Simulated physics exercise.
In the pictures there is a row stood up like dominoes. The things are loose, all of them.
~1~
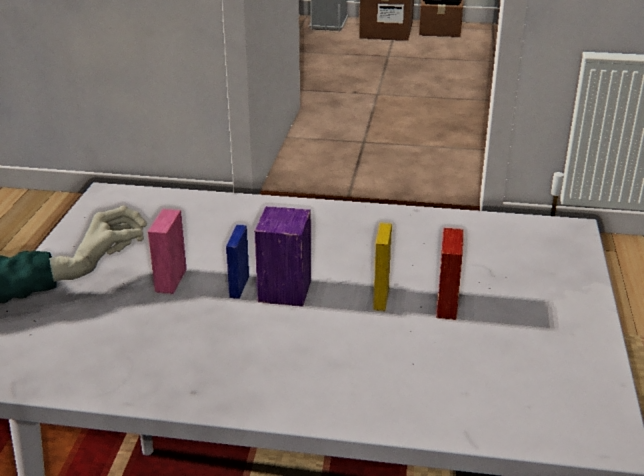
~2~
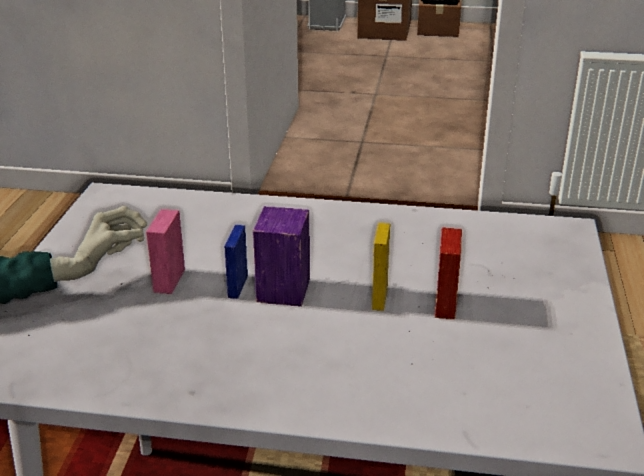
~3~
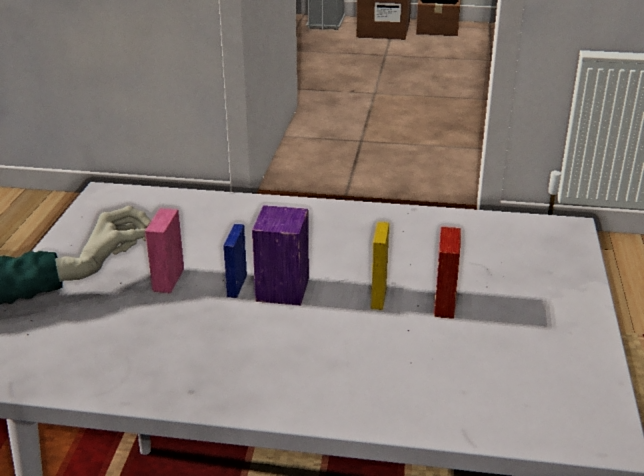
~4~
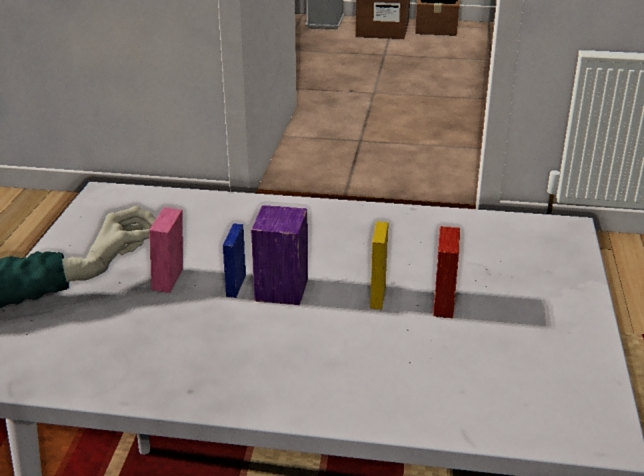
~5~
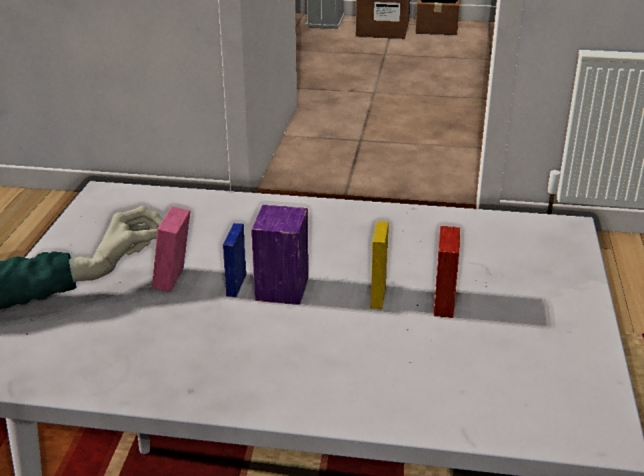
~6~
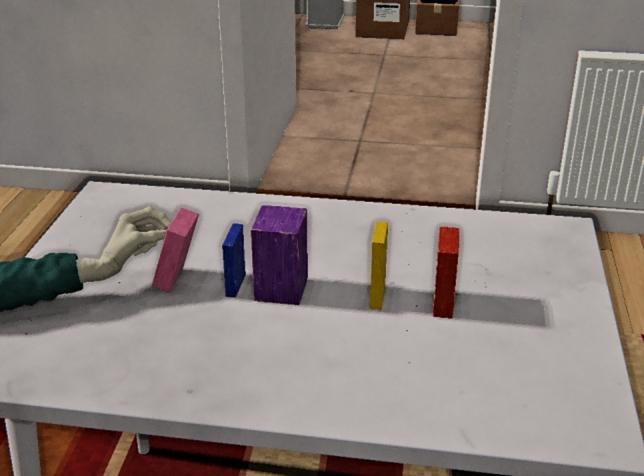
A hand in a green sleeve reached the pink board at the left of a row of standing pieces and pushed it, tilting it rightward toward the blue board, while the others stayed upright.
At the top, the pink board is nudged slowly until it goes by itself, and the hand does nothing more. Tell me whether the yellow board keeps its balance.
Ha, that one hangs in there, doesn't it.
Then, 0.20 s after the last picture, pink board 53° over.
Then, 0.30 s after the last picture, pink board 67° over; blue board tipped 17° from how it was.
Then, 0.60 s after the last picture, pink board 90° over; blue board tipped 14° from how it was.
At rest, left askew, blue board; the other 2 in place. Seen from the same camera at the end, yellow board near (379, 266).
